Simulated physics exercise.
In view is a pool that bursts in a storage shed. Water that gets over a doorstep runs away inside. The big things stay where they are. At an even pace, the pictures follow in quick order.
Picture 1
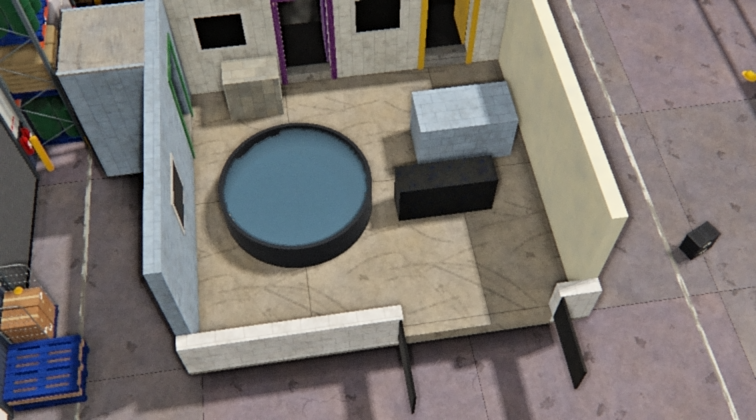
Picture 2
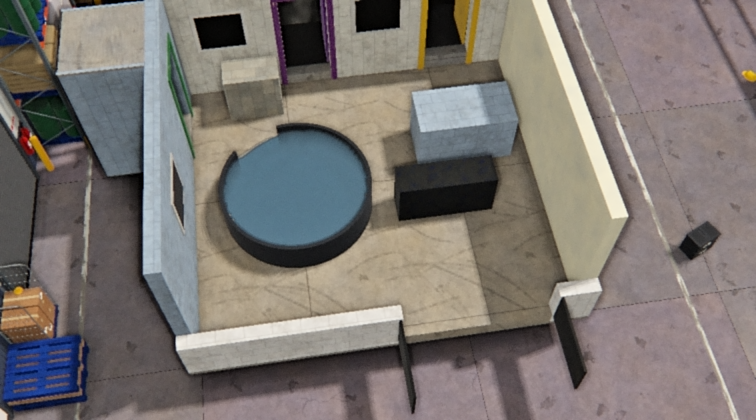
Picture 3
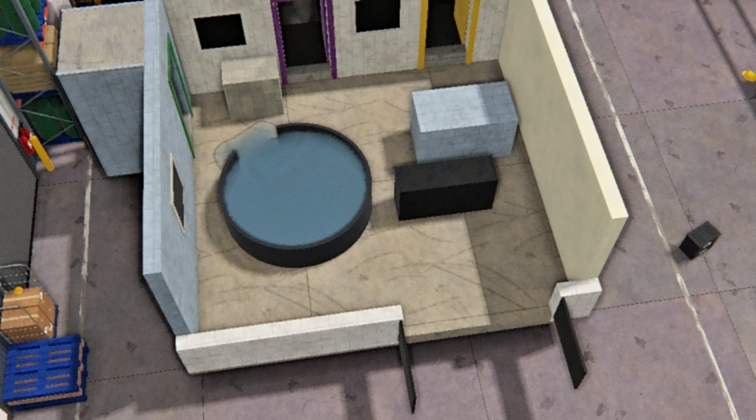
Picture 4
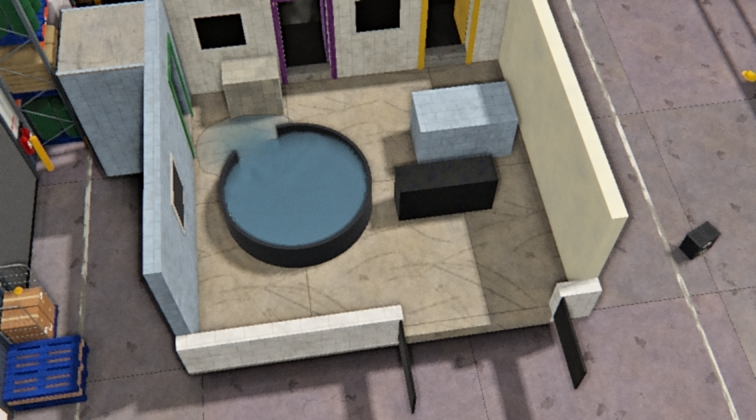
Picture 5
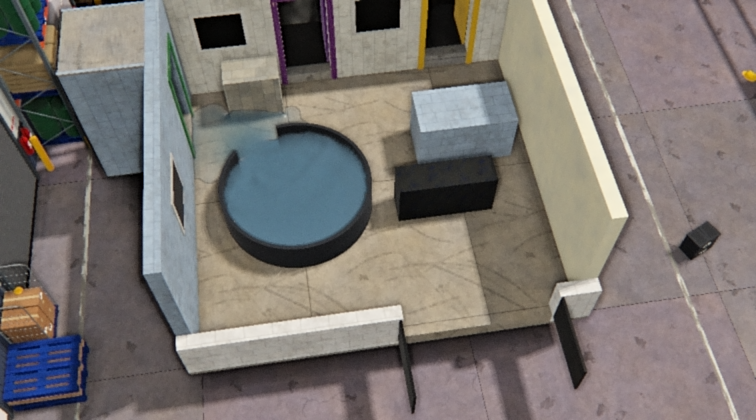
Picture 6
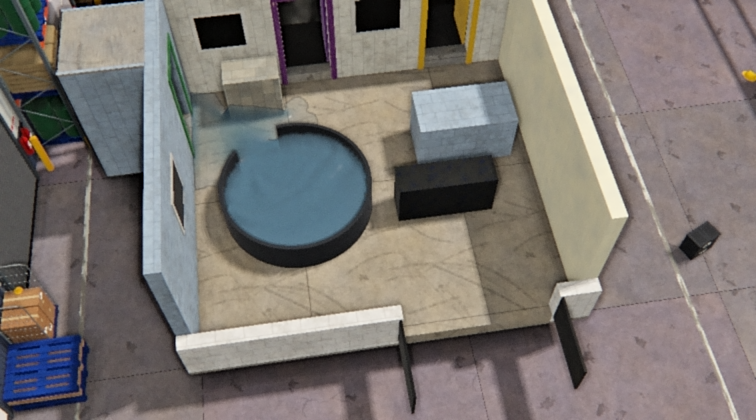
A round pool in a walled room opens at its far side and water spreads out.
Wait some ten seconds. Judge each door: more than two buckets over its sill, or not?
Purple door - two buckets or less; green door - over two buckets; yellow door - two buckets or less.
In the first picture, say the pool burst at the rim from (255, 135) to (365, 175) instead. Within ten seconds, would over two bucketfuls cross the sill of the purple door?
In brief, the purple door exceeds the mark.
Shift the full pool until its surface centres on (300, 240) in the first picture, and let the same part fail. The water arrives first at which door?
The green-painted one is the first one.
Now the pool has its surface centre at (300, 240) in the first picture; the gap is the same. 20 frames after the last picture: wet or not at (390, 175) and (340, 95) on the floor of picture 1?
Bone-dry, soaked.
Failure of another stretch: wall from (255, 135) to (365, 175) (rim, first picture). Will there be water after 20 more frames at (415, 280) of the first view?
Bone-dry.
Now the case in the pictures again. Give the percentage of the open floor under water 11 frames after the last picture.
That should be about 30 %.
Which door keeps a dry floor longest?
My pick is the yellow door.
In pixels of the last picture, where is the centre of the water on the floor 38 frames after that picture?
About (313, 172) in the last view.
A moment on, water covers 15 % of the floor; the purple door wet at the sill, nothing in, the green door over two buckets in, the yellow door not reached.
Next, water covers 30 % of the floor; the purple door wet at the sill, nothing in, the green door far over two buckets in, the yellow door not reached.
Then, water covers 50 % of the floor; the purple door wet at the sill, nothing in, the green door far over two buckets in, the yellow door wet at the sill, nothing in.
Later, water covers 70 % of the floor; the purple door wet at the sill, nothing in, the green door far over two buckets in, the yellow door wet at the sill, nothing in.
In the end, water covers 95 % of the floor; the purple door wet at the sill, nothing in, the green door far over two buckets in, the yellow door wet at the sill, nothing in.
